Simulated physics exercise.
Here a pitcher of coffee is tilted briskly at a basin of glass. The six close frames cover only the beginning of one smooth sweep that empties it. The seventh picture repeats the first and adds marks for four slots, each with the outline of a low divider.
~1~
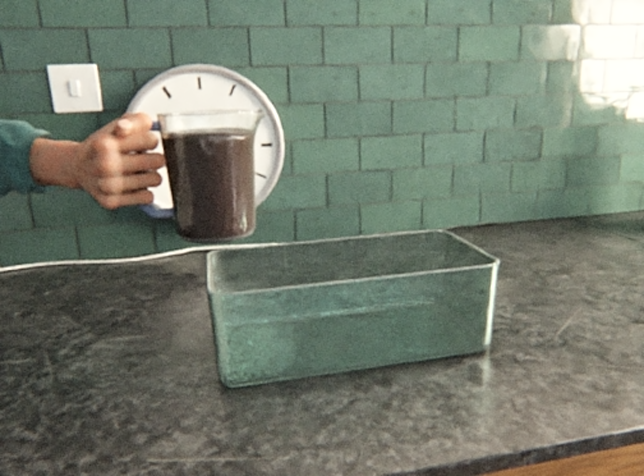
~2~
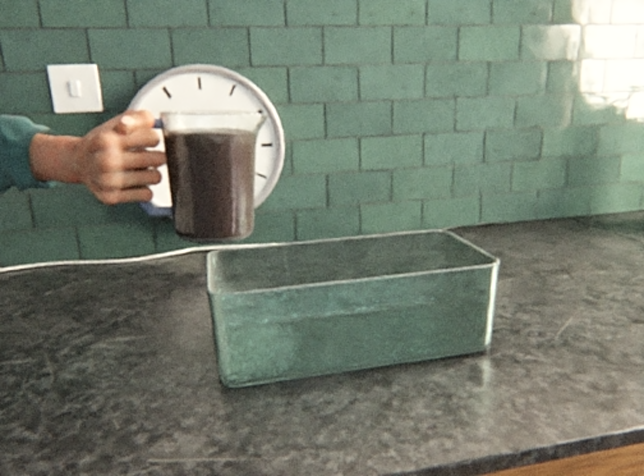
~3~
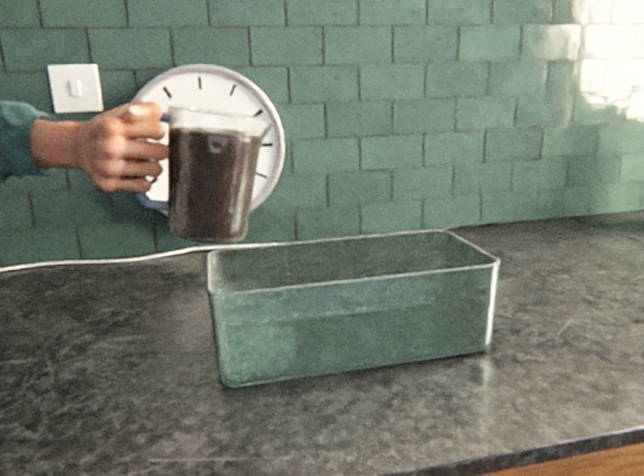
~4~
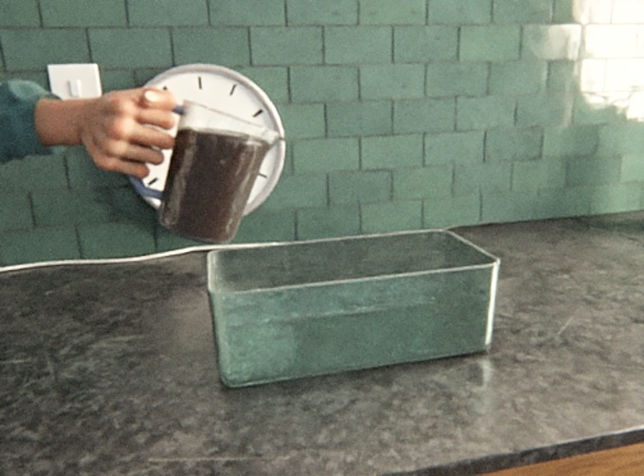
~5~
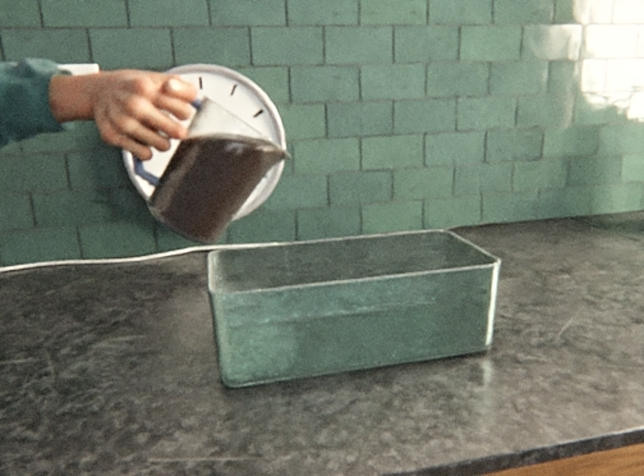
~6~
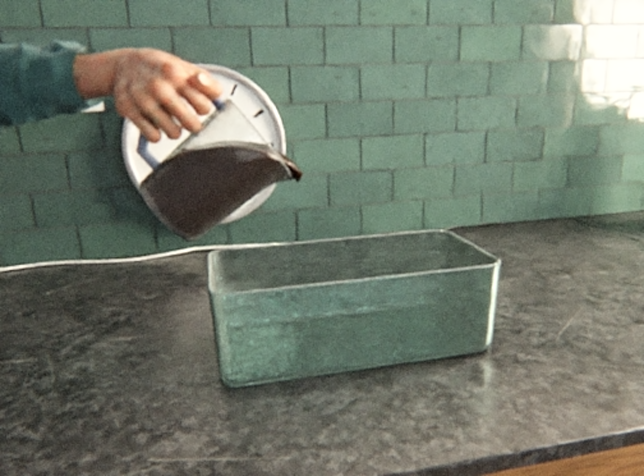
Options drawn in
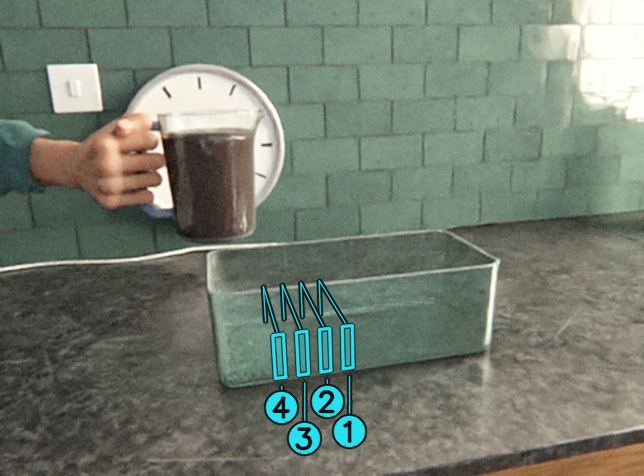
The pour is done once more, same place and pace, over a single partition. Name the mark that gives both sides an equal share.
2 is best.
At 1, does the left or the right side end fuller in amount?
The left side.
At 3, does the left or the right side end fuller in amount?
The right side.
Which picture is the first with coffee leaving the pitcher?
In picture 6.
In cyan, 1 at (349, 375); 2 at (327, 379); 3 at (304, 382); 4 at (281, 385).
With 1, about 76 % ends left of the wall and 20 % right of it; 4 % is lost outside.
With 2, about 50 % ends left of the wall and 47 % right of it; 3 % is lost outside.
With 3, about 12 % ends left of the wall and 86 % right of it.
With 4, about 2 % ends left of the wall and 96 % right of it.
